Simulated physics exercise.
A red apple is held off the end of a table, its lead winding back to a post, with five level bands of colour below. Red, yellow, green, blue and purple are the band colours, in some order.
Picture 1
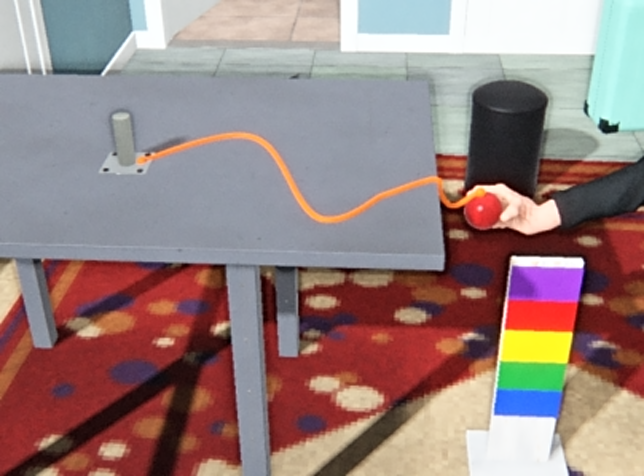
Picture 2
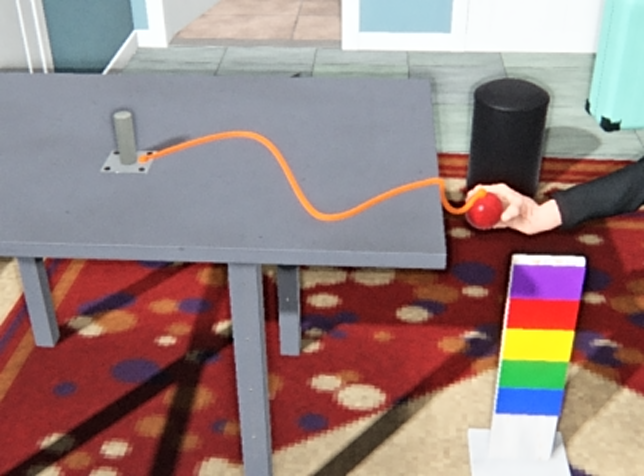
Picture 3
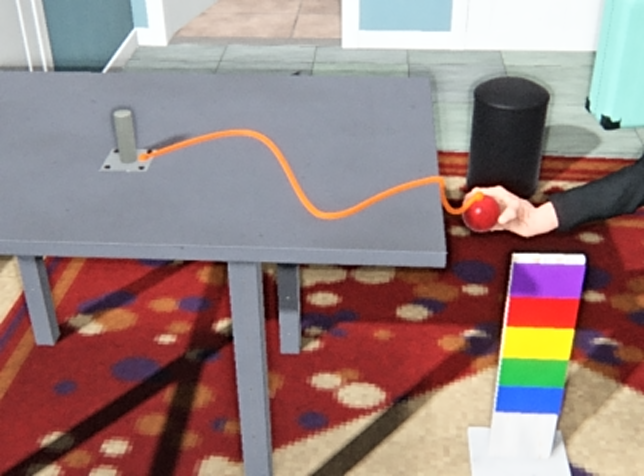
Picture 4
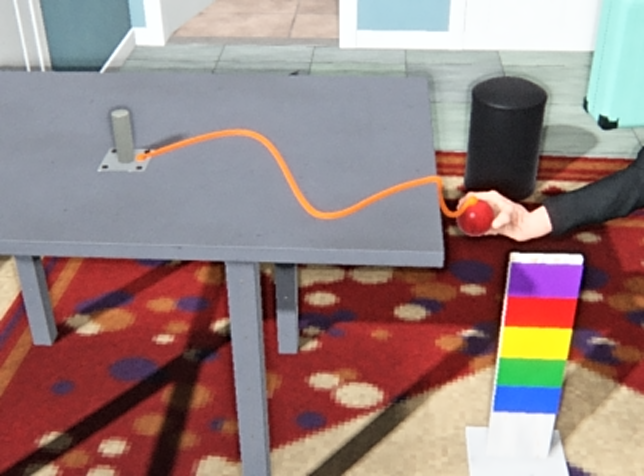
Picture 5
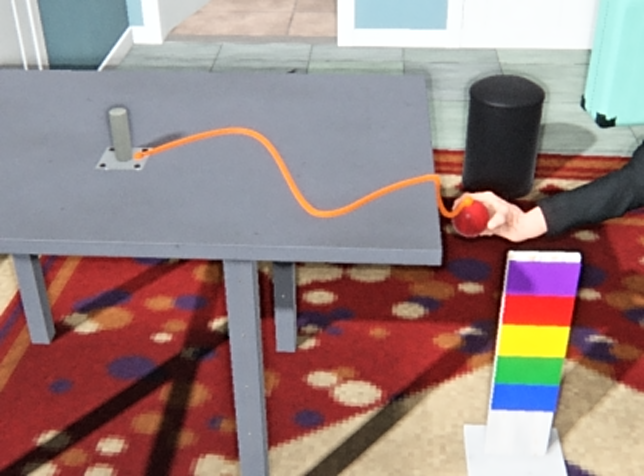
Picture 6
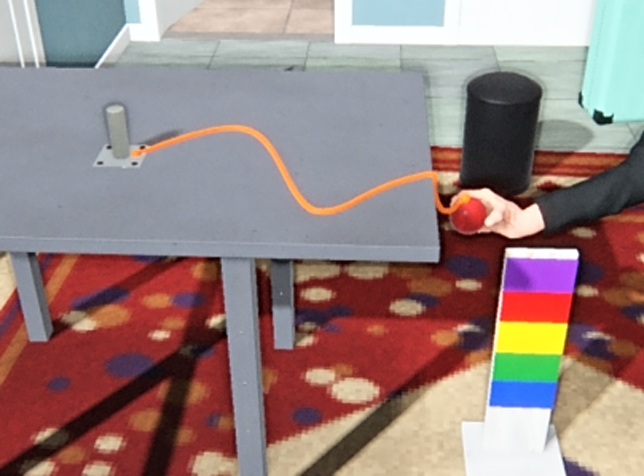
The video shows a hand holding a red ball-like object just off the end of a gray table, an orange cord winding back to a post, beside a color-banded stand; the hand shifts very slightly left, otherwise almost nothing moves.
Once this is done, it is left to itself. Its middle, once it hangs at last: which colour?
Colour: Green.
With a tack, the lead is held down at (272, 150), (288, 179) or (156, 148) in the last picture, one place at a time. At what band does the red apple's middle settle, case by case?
Try by try: Yellow, then red, then green.
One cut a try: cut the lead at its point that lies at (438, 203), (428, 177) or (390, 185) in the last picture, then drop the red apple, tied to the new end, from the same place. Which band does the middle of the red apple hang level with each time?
Lab note - try 1: Yellow; try 2: Red; try 3: Purple.
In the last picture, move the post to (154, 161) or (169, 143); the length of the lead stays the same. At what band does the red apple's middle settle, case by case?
For the first it would be blue, for the second blue.
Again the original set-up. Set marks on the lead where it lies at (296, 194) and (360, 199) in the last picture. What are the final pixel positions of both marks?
At (414, 158), then (428, 219).
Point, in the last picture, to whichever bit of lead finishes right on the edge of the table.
Approximately at (304, 204) in the final frame.
A little later, apple near (449, 358); level with green.
Next, apple near (400, 354); level with green.
Later still, apple near (427, 357); level with green.
When it is over, apple near (418, 357); level with green. At green.
